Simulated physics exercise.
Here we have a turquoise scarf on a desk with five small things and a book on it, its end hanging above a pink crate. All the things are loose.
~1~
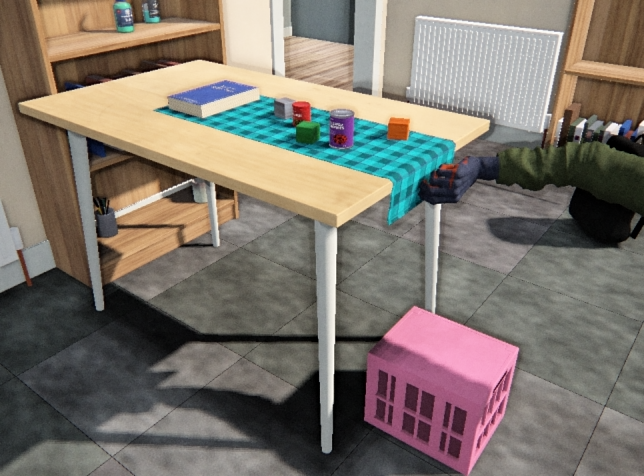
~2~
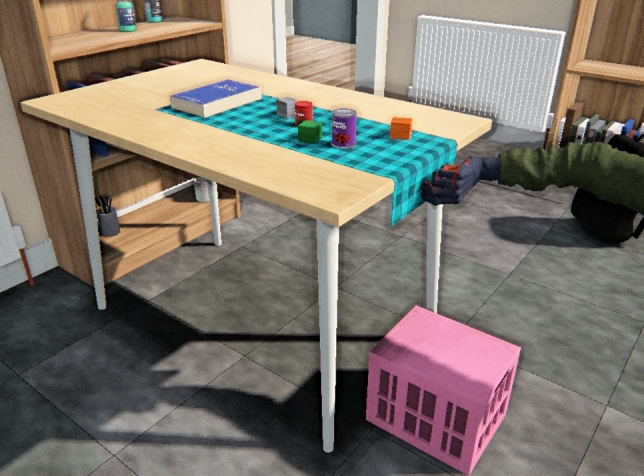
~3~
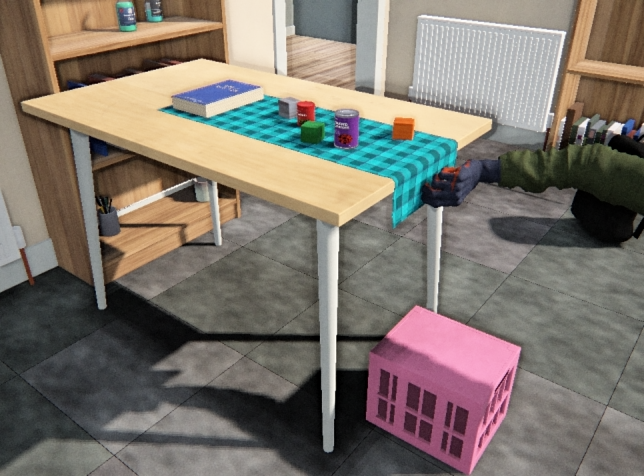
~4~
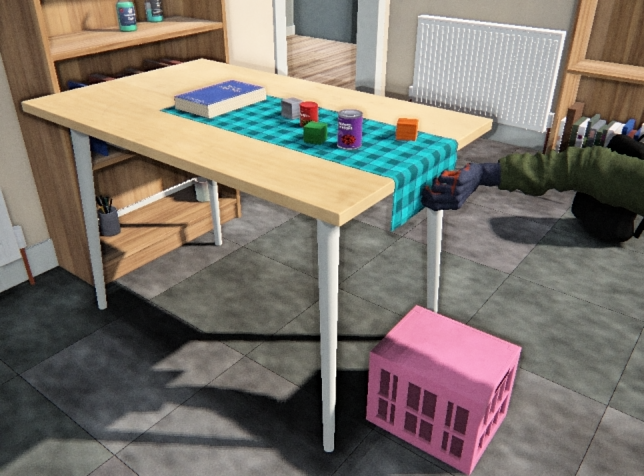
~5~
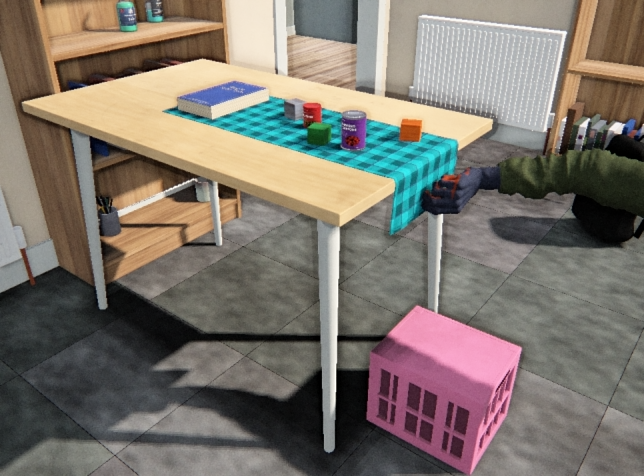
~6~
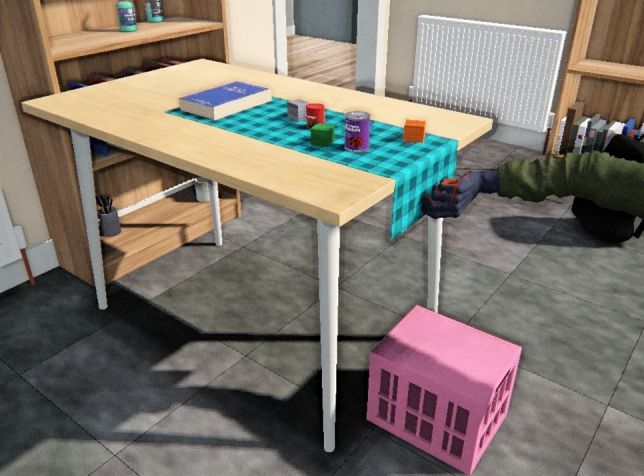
A gloved hand slowly pulled the turquoise checked cloth a little way over the table's right edge, above a pink crate, and the small cubes and cans on it shifted slightly to the right.
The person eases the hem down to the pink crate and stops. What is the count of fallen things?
Over the edge go four.
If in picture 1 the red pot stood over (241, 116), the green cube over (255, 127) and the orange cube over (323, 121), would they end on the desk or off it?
The red pot keeps its place on top; the green cube holds on; the orange cube comes down.
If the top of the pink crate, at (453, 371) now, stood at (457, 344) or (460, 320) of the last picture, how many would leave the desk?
Over the edge go 3 and 2.
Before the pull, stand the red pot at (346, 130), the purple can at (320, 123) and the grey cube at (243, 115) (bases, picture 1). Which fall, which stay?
The red pot falls, the purple can falls, the grey cube stays on.
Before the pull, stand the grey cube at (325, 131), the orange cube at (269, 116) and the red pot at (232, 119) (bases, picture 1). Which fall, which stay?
The grey cube tumbles off, the orange cube remains up, the red pot survives.
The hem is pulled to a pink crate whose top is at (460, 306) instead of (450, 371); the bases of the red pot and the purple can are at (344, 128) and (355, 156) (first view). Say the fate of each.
The red pot holds on, the purple can goes over.
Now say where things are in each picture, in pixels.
In the first picture, hem (388, 225); orange cube (399, 120); purple can (342, 113); green cube (308, 124); red pot (301, 104); grey cube (285, 100); top of the crate (450, 371).
In the second picture, hem (391, 225); orange cube (402, 120).
In the third picture, hem (393, 229); purple can (347, 112).
In the fourth picture, hem (391, 231); green cube (316, 125); top of the crate (452, 370).
In the fifth picture, hem (390, 235); red pot (312, 105).
In the sixth picture, hem (391, 239); orange cube (415, 123); purple can (358, 115); green cube (323, 127); red pot (315, 106); grey cube (298, 102).
Early on, hem near (422, 253); orange cube gone.
Midway, hem near (419, 303); orange cube, purple can and green cube gone.
Near the end, hem on the crate; orange cube, purple can, green cube and red pot gone.
Finally, hem on the crate; orange cube, purple can, green cube and red pot gone. The desk loses four.
